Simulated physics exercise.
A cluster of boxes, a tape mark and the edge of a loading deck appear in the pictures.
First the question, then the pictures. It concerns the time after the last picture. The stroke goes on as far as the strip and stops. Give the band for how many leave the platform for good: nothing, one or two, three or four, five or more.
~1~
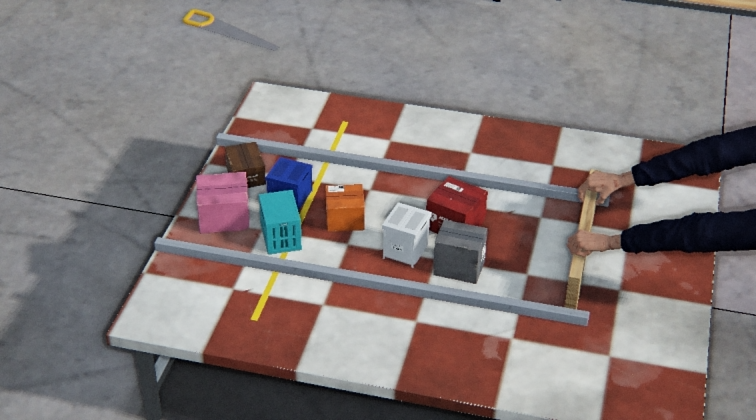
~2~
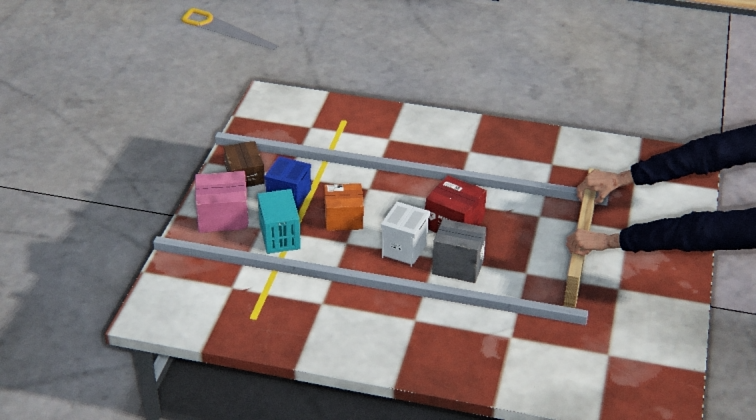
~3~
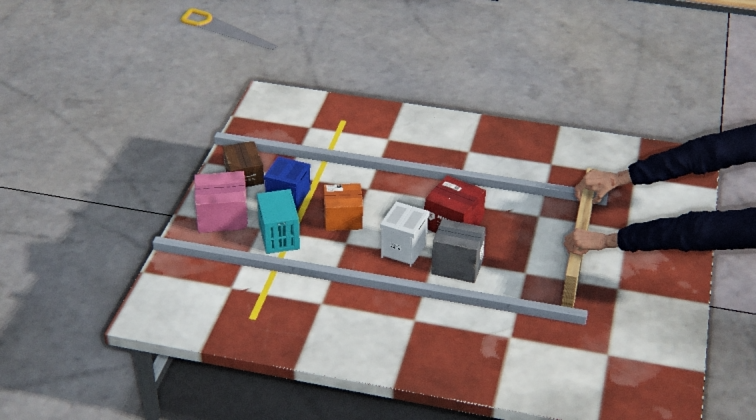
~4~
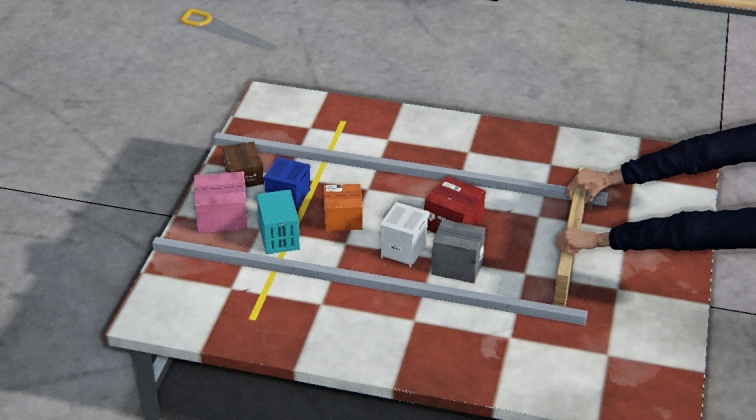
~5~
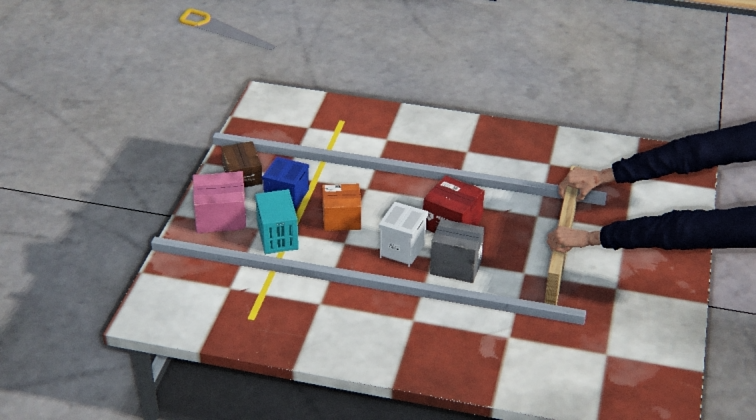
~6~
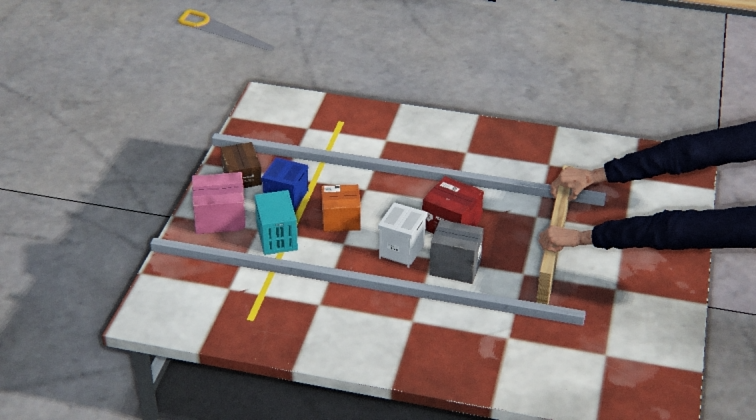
Band: One or two.
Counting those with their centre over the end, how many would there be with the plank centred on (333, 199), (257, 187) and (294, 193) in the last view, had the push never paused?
Taking the places in turn, the counts are 0, 4 and 2.
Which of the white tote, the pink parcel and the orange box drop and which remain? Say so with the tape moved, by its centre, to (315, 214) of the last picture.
Per object: White tote stays, pink parcel goes, orange box stays.
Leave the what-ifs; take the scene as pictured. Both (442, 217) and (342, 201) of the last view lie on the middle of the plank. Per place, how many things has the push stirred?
Moved so far: 3, later 8.
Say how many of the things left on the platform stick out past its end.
I'd put it at 0.
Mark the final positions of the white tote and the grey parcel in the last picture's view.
Close to (231, 207); the other close to (265, 221).
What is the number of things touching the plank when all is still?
That number would be 2.
A little later, none off yet; brown box at rest near (241, 166); pink parcel at rest near (219, 203); blue tote at rest near (286, 185).
Next, none off yet; brown box shifted a little near (228, 162); pink parcel shifted a little near (204, 200); blue tote shifted about its own width near (255, 180).
When it is over, the number that fall off is one or two; down, pink parcel and brown box.
